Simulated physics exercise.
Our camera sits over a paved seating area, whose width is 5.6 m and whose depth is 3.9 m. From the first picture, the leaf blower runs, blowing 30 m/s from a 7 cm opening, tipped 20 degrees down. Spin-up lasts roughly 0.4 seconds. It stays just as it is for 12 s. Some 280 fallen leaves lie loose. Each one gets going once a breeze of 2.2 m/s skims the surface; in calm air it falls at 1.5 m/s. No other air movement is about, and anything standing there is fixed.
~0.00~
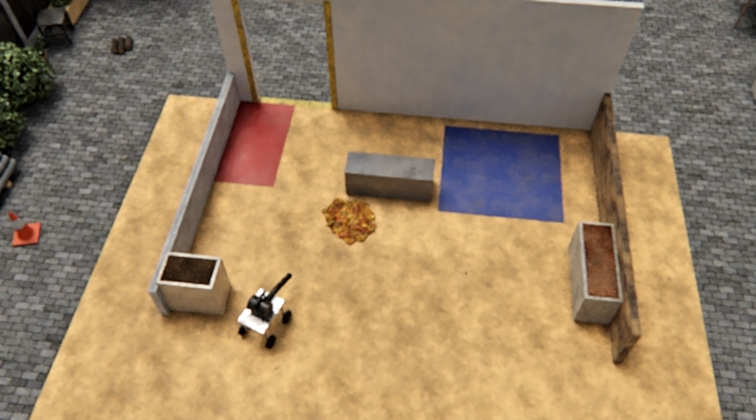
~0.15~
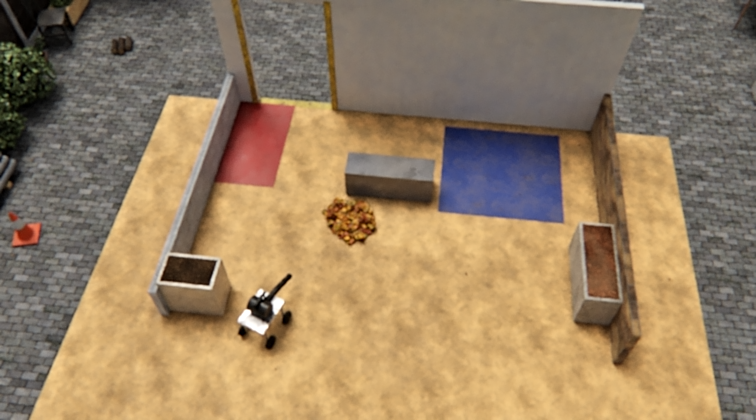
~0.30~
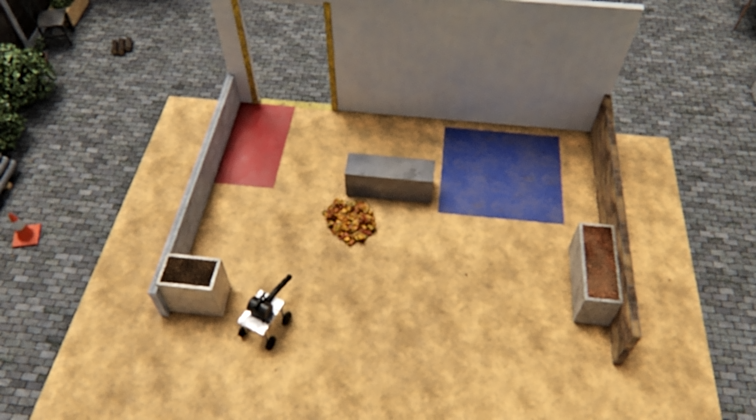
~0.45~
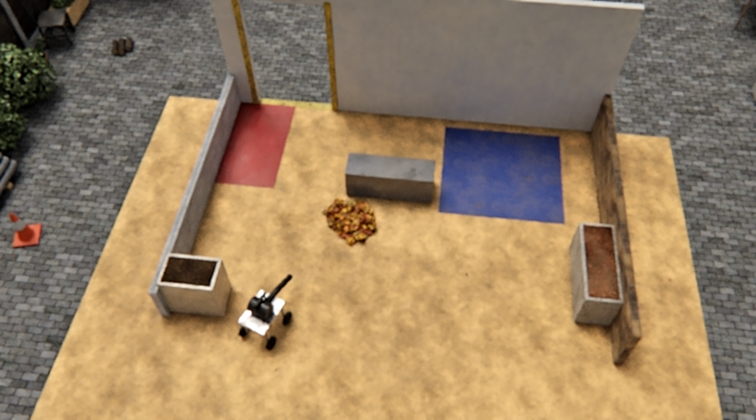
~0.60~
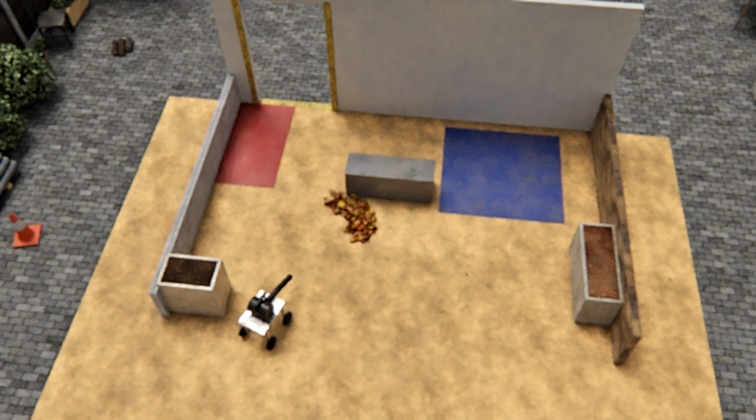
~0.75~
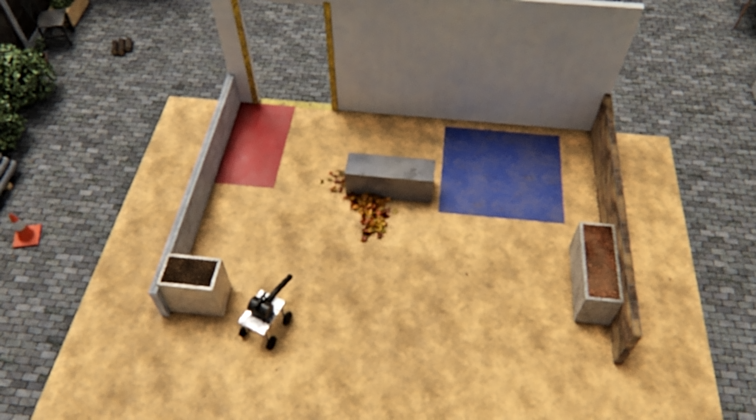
A pile of orange-brown leaves sits still, then spreads and shifts toward the stone seat.
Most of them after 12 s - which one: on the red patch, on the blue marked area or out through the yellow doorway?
It is blue that holds the most.
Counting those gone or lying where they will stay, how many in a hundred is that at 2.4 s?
The share is about 40 %.
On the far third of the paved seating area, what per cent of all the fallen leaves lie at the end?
I'd put it at about 15 percent.
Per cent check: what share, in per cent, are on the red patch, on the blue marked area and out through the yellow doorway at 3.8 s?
About 0 per cent red, 50 per cent blue and 0 per cent yellow.
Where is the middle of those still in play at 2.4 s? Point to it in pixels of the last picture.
Around (438, 205).
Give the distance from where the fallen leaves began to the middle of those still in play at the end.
1.4 m.
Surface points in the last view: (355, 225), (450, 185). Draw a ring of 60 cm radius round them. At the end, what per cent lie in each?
Estimates in listed order: 0 %; 70 %.
After 2.4 s the count stands so, 0 % are out through the yellow doorway, 44 % on the blue marked area and 0 % on the red patch; the middle of those still in play is near (438, 205).
After 3.8 s the count stands so, 0 % are out through the yellow doorway, 51 % on the blue marked area and 0 % on the red patch; the middle of those still in play is near (446, 204).
After 6.6 s the count stands so, 0 % are out through the yellow doorway, 57 % on the blue marked area and 0 % on the red patch; the middle of those still in play is near (449, 205).
After 12.0 s, at the end, 0 % are out through the yellow doorway, 61 % on the blue marked area and 0 % on the red patch; the middle of those still in play is near (456, 203).
